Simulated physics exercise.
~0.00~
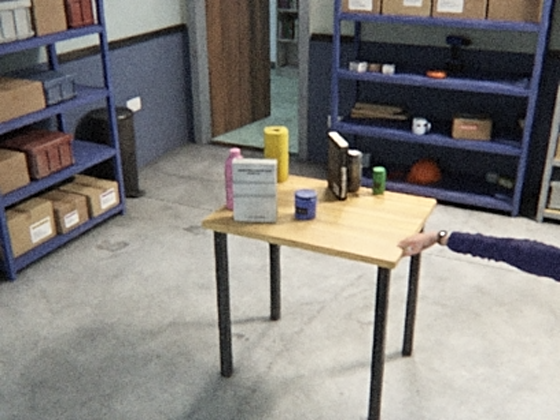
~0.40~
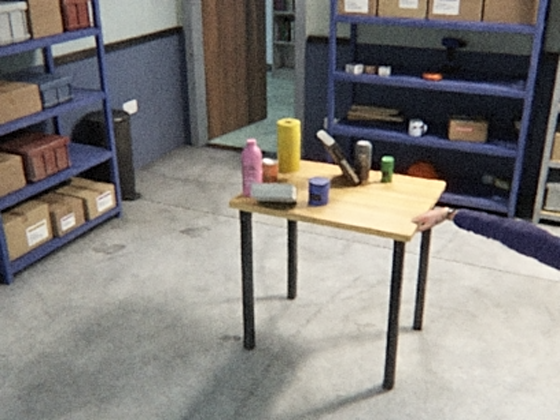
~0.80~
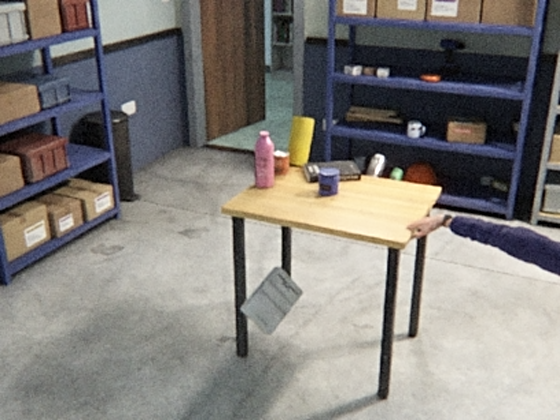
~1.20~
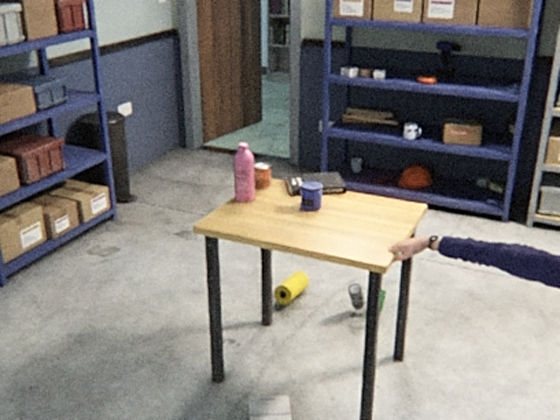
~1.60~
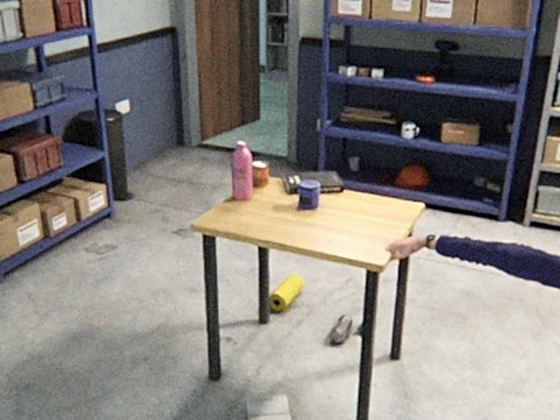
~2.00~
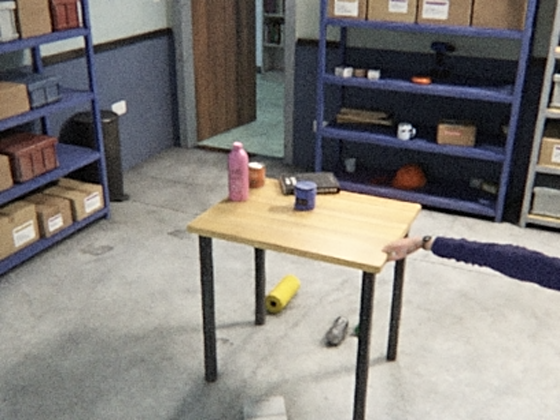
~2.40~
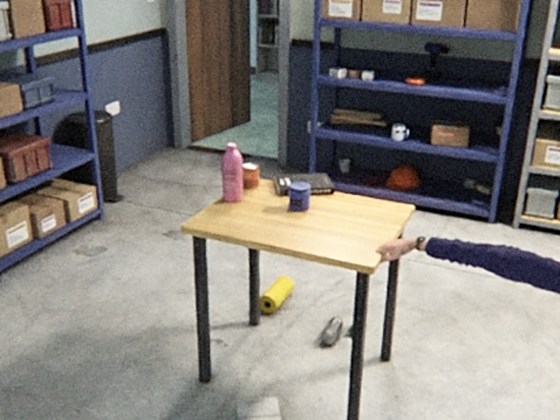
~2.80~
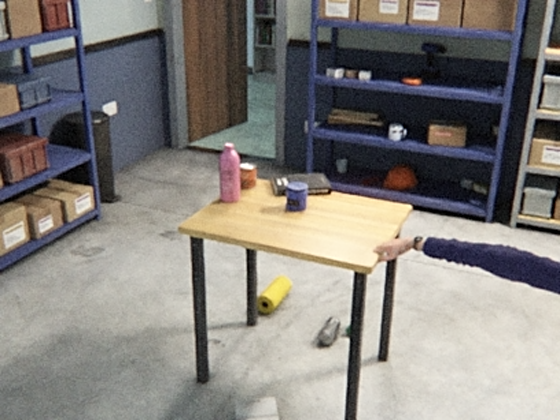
A hand jerks the small table, and several items topple, four falling to the floor.
